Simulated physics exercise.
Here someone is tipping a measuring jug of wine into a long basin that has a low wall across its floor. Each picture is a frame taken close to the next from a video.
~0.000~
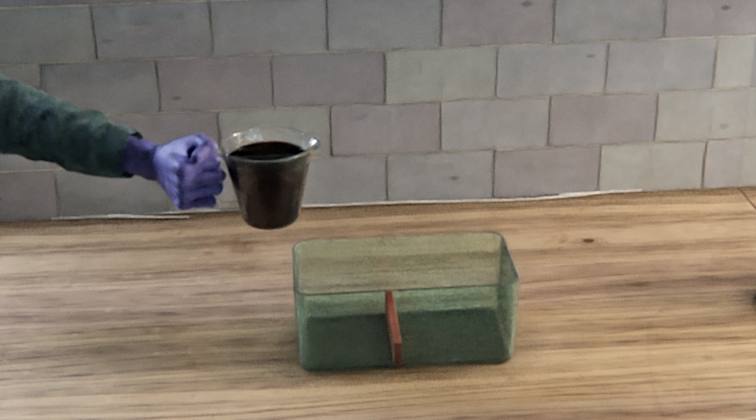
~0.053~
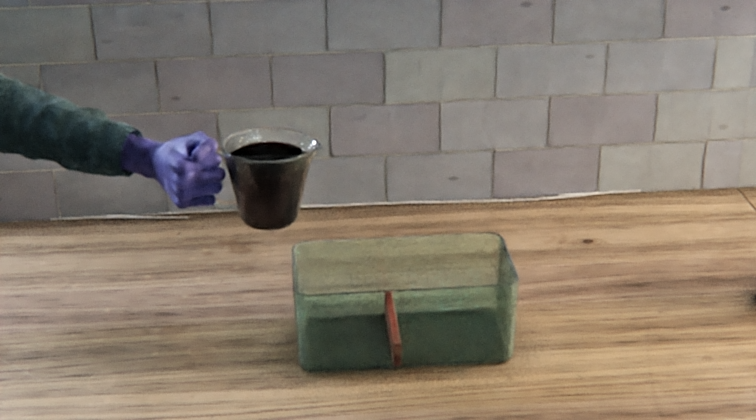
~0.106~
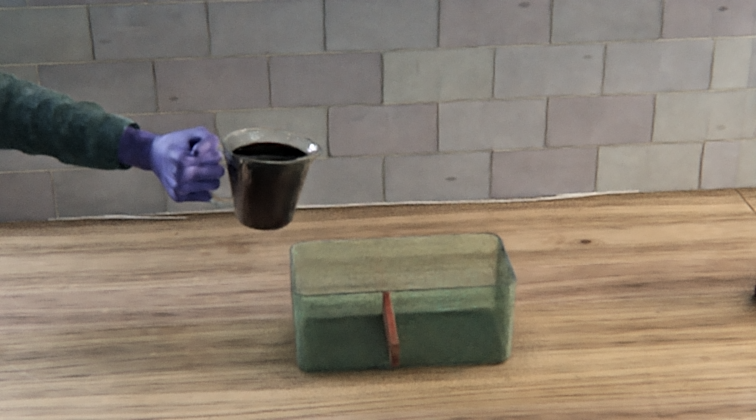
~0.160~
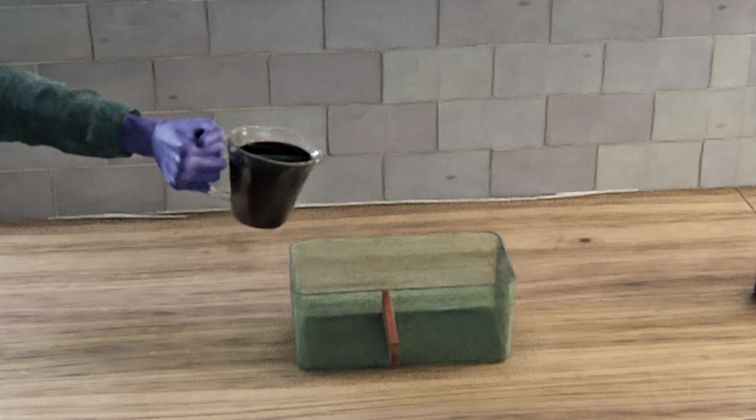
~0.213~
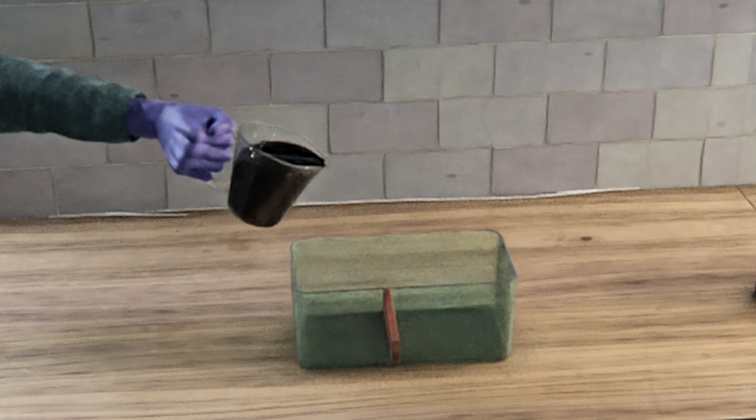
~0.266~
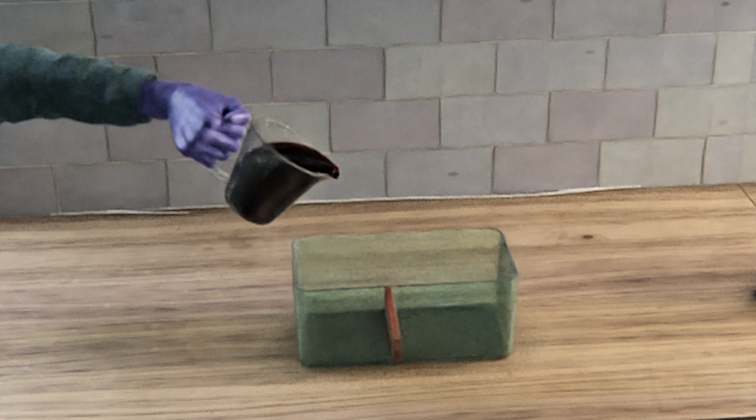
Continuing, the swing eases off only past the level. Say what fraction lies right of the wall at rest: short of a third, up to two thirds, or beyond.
Lower than a third.
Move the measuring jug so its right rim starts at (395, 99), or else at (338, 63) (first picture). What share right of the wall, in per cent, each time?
First about 85, then 55 per cent.
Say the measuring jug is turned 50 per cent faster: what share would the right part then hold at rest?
I'd say close to 15 %.
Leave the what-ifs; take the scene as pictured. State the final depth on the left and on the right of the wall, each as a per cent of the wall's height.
Left 70 %, right 10 %.
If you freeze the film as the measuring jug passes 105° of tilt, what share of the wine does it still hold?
My estimate is close to 30 percent remaining.
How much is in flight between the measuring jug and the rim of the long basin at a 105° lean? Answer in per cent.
Something like 25 per cent of it.
A moment on, the measuring jug is tipped right over and 31 per cent is still to pour, 37 is left of the wall and 6 right of it.
Next, the measuring jug is tipped right over and 1 per cent is still to pour, 84 is left of the wall and 10 right of it.
Then the measuring jug is tipped right over and 0 per cent is still to pour, 82 is left of the wall and 14 right of it.
Later the measuring jug is tipped right over and 0 per cent is still to pour, 81 is left of the wall and 16 right of it.
At rest 81 per cent lies left of the wall, 16 right of it and 3 outside.
